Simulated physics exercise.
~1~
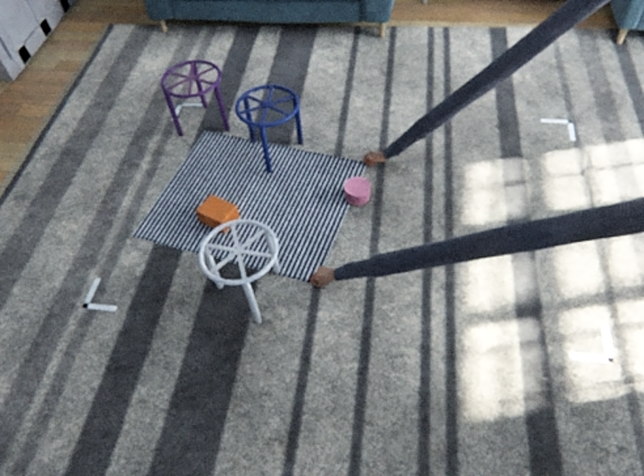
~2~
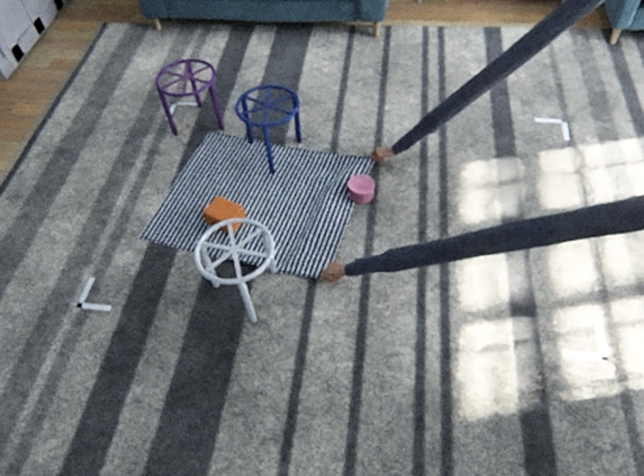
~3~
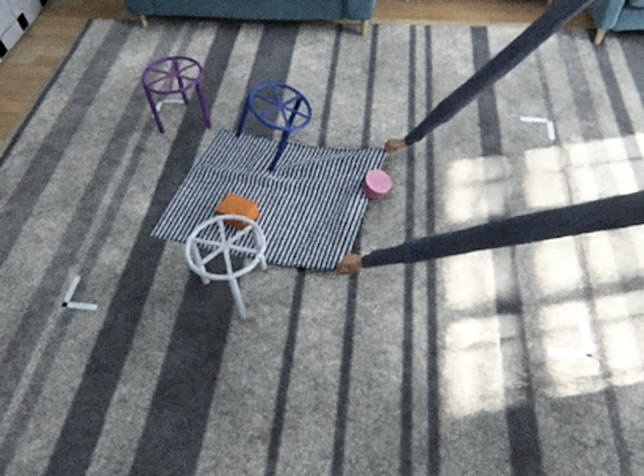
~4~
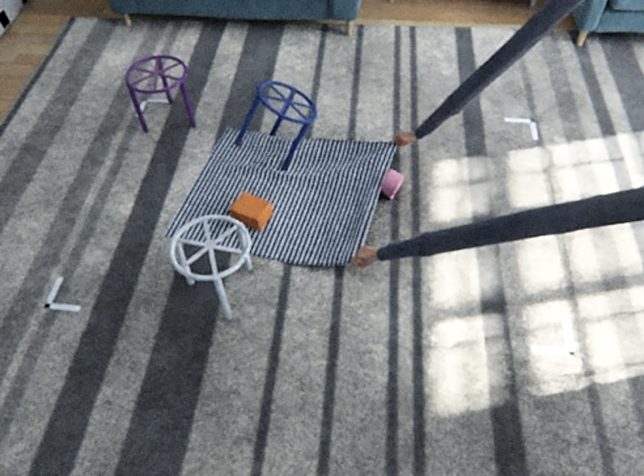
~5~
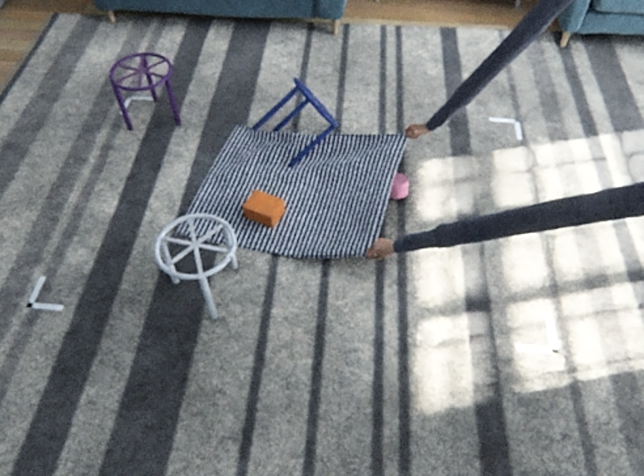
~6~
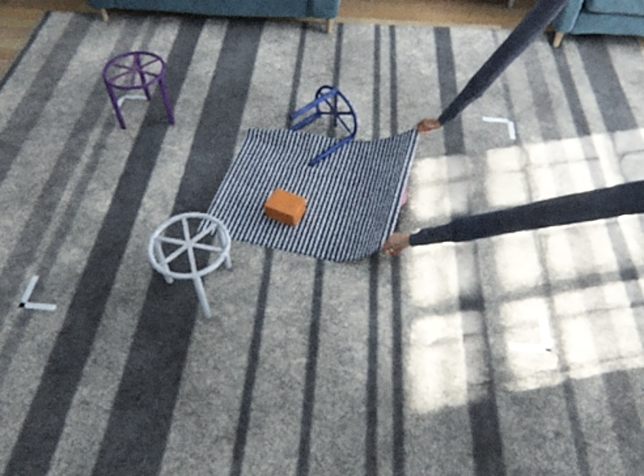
Two arms drag a striped rug right, carrying an orange crate and toppling a blue stool.
